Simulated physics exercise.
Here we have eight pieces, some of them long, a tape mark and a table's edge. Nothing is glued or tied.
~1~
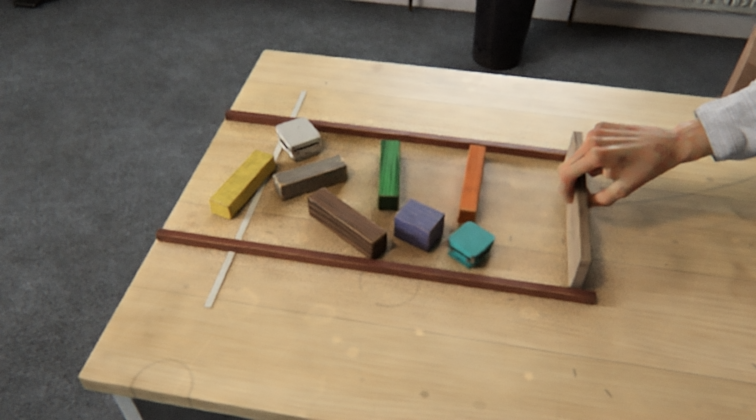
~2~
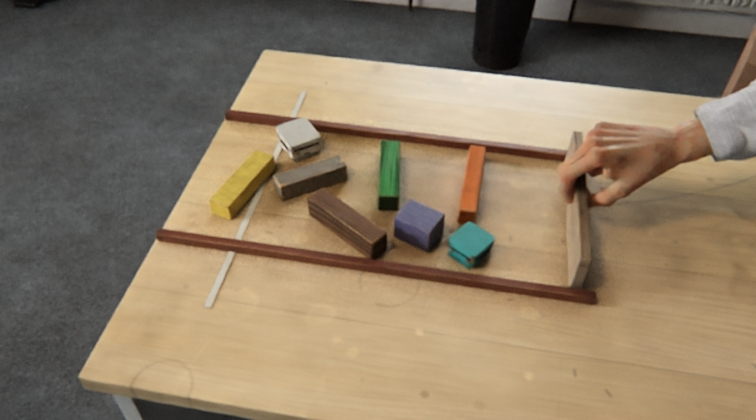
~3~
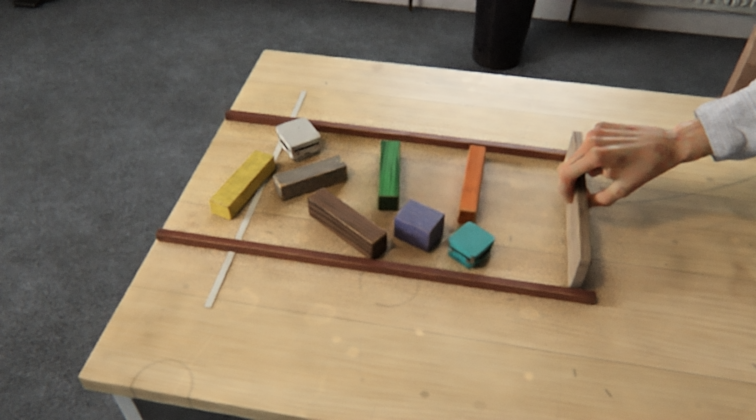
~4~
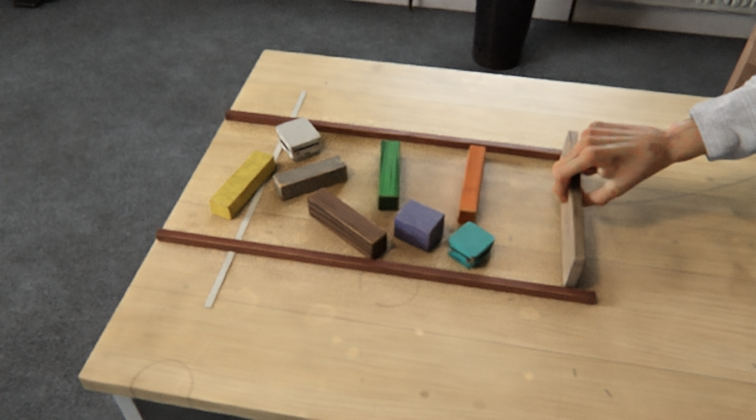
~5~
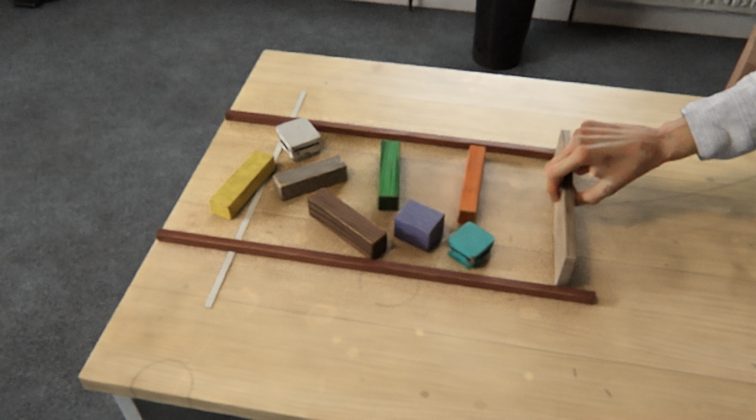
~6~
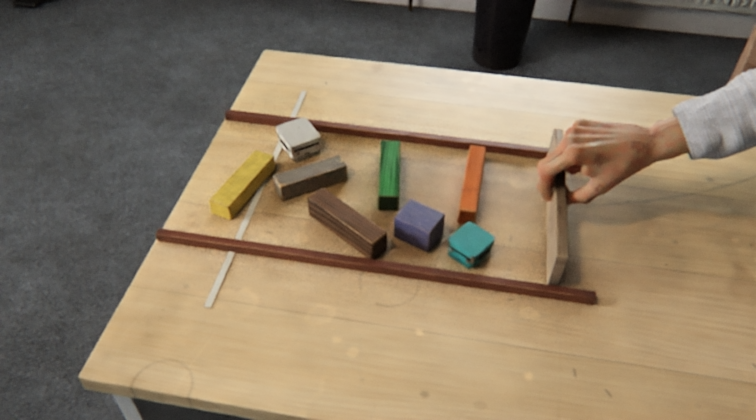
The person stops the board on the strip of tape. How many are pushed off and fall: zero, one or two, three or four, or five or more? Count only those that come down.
The number that fall off is one or two.
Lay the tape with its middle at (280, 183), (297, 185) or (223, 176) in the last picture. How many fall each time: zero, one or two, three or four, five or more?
One after another: Either one or two; none at all; at least five.
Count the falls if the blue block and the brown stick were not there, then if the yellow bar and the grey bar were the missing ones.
It would be 0 and 0.
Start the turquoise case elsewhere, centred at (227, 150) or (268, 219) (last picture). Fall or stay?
The turquoise case tumbles off; does not fall.
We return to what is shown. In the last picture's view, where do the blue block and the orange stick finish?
About (216, 190), and the other about (263, 157).
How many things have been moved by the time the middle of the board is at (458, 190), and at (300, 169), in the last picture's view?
By then 3, and 8.
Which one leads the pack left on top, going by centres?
The grey bar ends nearest.
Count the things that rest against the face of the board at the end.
It touches 2.
Soon after, none off yet; yellow bar at rest near (244, 184); white case at rest near (299, 140); grey bar at rest near (311, 178).
In the end, the number that fall off is one or two; gone, yellow bar.
